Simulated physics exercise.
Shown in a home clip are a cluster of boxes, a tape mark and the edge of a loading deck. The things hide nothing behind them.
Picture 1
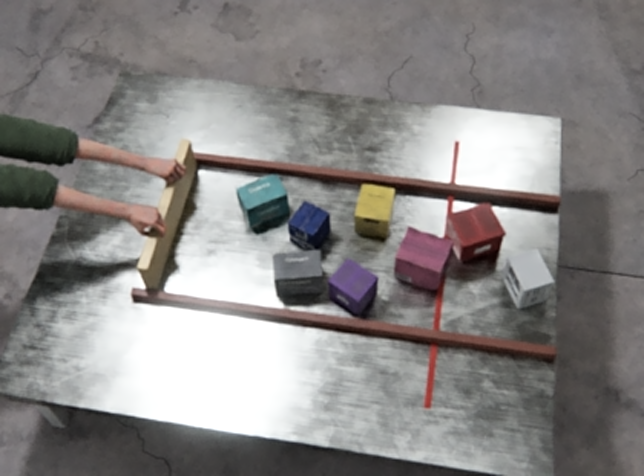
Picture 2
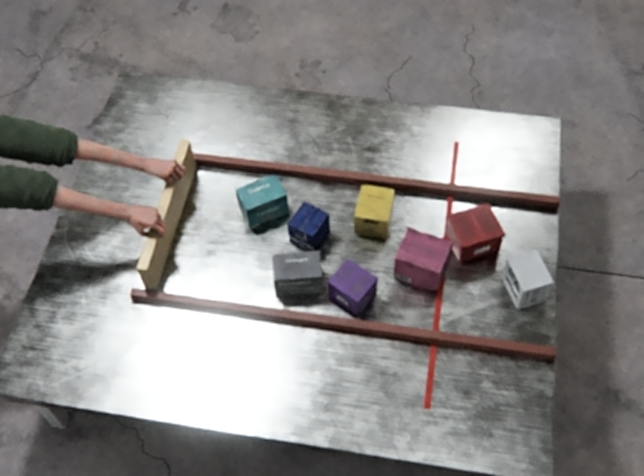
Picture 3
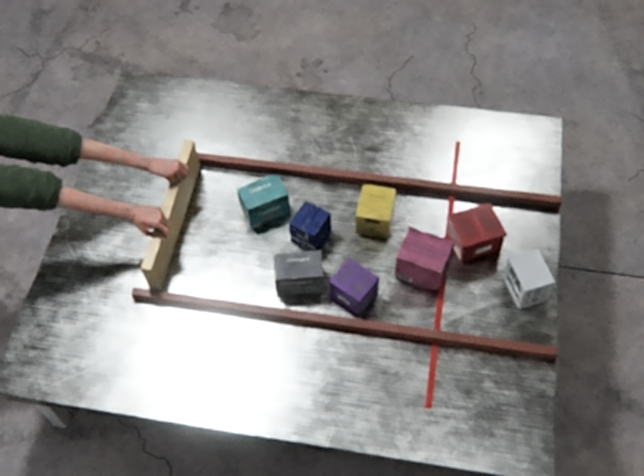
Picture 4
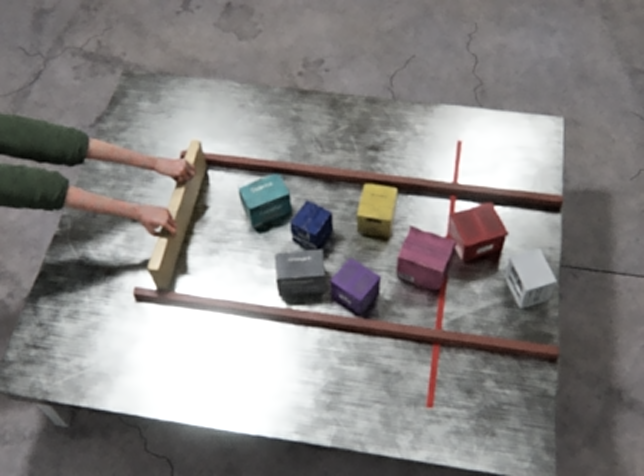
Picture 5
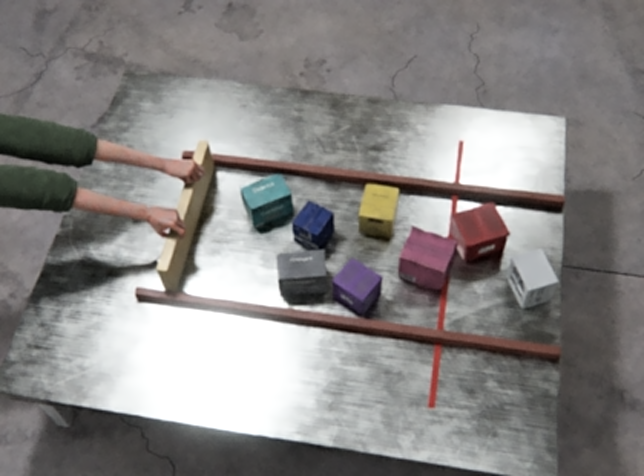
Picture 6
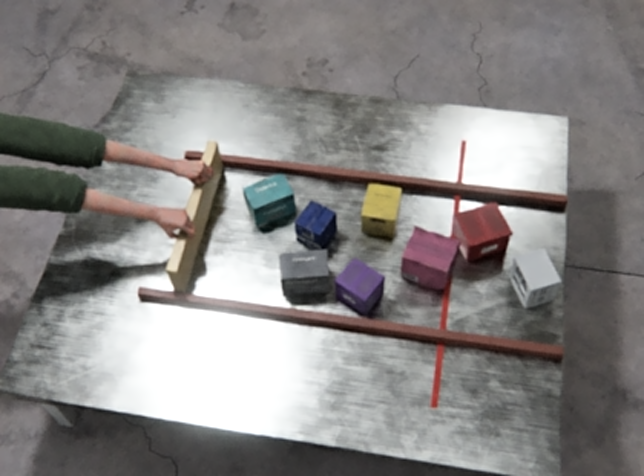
A wooden plank, gripped by two hands reaching in from the left, starts upright between two rails on a grey deck, left of eight coloured boxes scattered around a red tape line. The hands slide it slowly a short way right, narrowing the gap, while the boxes stay in place, untouched.
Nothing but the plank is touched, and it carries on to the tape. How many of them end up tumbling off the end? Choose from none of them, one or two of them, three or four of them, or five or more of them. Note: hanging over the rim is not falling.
None of them do.
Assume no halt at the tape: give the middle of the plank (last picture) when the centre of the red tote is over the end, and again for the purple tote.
Red tote: (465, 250); purple tote: (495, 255).
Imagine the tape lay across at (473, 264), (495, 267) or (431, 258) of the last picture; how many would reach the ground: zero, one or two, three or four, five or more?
Taking them in turn, one or two; one to two; zero.
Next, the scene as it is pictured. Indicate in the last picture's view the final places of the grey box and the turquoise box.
Grey box at about (471, 301), turquoise box at about (471, 208).
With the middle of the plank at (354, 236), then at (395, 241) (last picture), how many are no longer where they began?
The counts are 5 and 7.
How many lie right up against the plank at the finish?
That makes 3.
Early on, none off yet; white crate at rest near (534, 279); red tote at rest near (481, 232); pink parcel at rest near (430, 259).
A while later, none off yet; white crate at rest near (534, 279); red tote travelled a little near (498, 236); pink parcel travelled a little near (456, 267).
Finally, the number that fall off is zero.
